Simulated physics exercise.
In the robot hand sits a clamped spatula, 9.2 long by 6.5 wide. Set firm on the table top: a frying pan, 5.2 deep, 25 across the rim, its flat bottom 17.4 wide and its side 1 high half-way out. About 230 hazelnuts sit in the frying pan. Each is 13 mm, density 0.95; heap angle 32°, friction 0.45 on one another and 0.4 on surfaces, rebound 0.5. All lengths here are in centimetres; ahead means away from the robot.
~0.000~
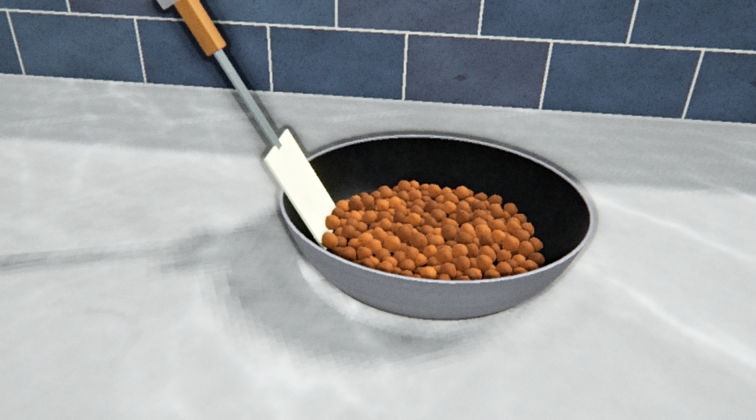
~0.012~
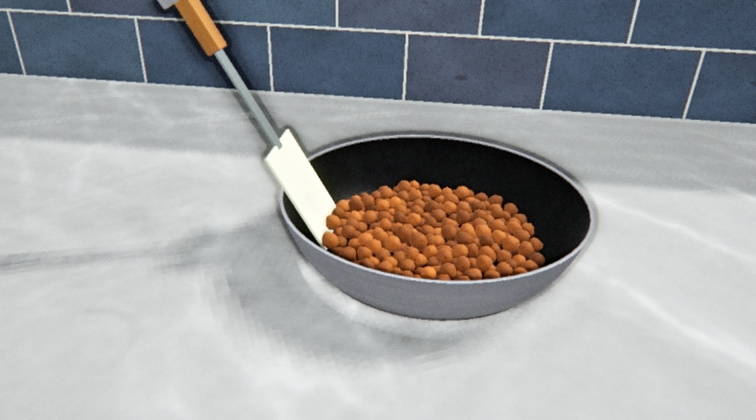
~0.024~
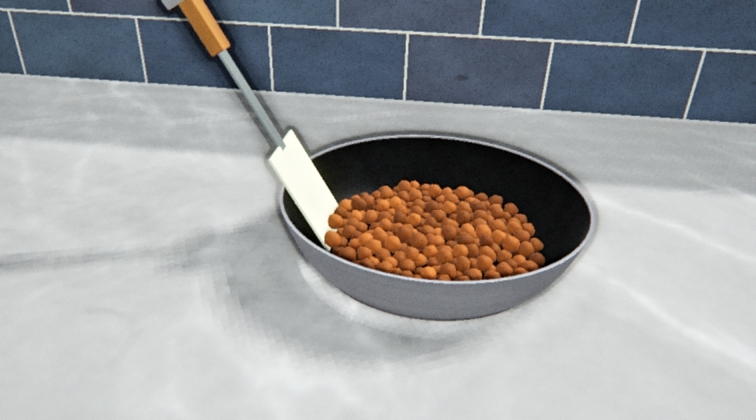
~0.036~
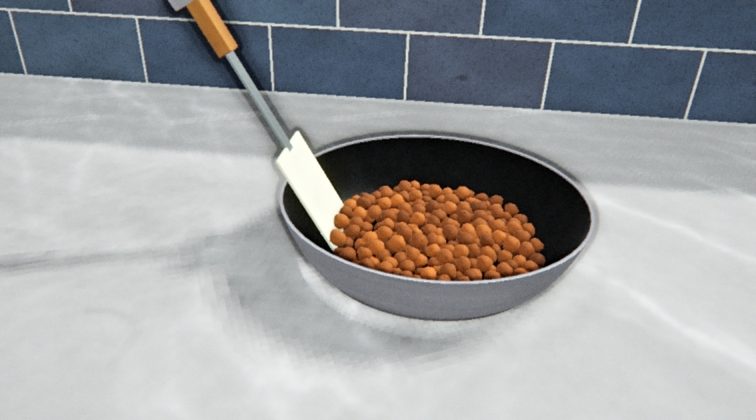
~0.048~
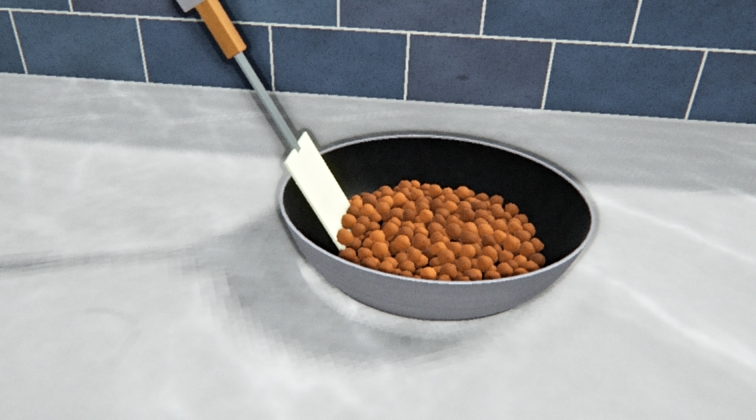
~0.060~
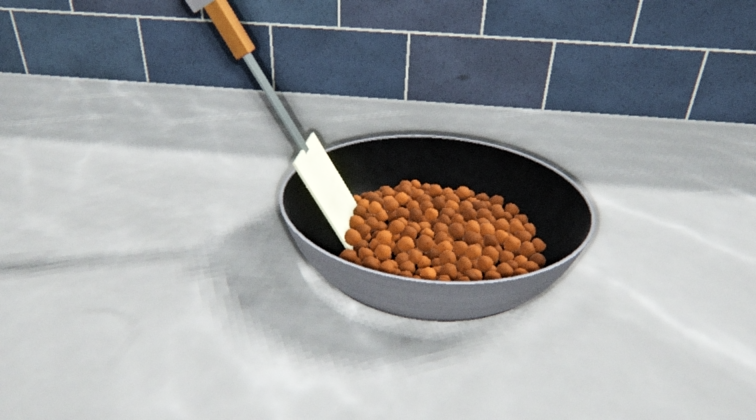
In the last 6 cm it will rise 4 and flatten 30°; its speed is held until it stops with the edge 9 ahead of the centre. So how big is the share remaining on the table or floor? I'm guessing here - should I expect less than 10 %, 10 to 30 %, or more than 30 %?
You should expect less than 10 %.
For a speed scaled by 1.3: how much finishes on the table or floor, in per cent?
About 10 per cent.
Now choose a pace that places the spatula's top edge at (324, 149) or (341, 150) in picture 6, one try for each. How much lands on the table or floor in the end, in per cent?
Try one roughly 15 per cent; try two roughly 15 per cent.
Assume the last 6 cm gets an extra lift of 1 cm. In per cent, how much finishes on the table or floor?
It comes to near 0 percent.
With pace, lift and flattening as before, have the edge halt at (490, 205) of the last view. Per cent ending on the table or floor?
0 %, roughly.
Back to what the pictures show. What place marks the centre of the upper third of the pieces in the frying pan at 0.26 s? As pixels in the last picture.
Near (500, 225).
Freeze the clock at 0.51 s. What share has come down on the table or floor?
Roughly 5 per cent.
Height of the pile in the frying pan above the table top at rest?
4.5 cm.
After 0.16 s, sloping 60°, highest piece 4 above the table; 229 in the frying pan.
After 0.26 s, sloping 50°, highest piece 5 above the table; 229 in the frying pan.
After 0.51 s, sloping 30°, highest piece 5 above the table; 222 in the frying pan, 7 on the table or floor.
After 1.56 s, sloping 30°, highest piece 5 above the table; 222 in the frying pan, 7 on the table or floor.
At rest, 222 in the frying pan, 7 on the table or floor. That is 3 % on the table or floor.
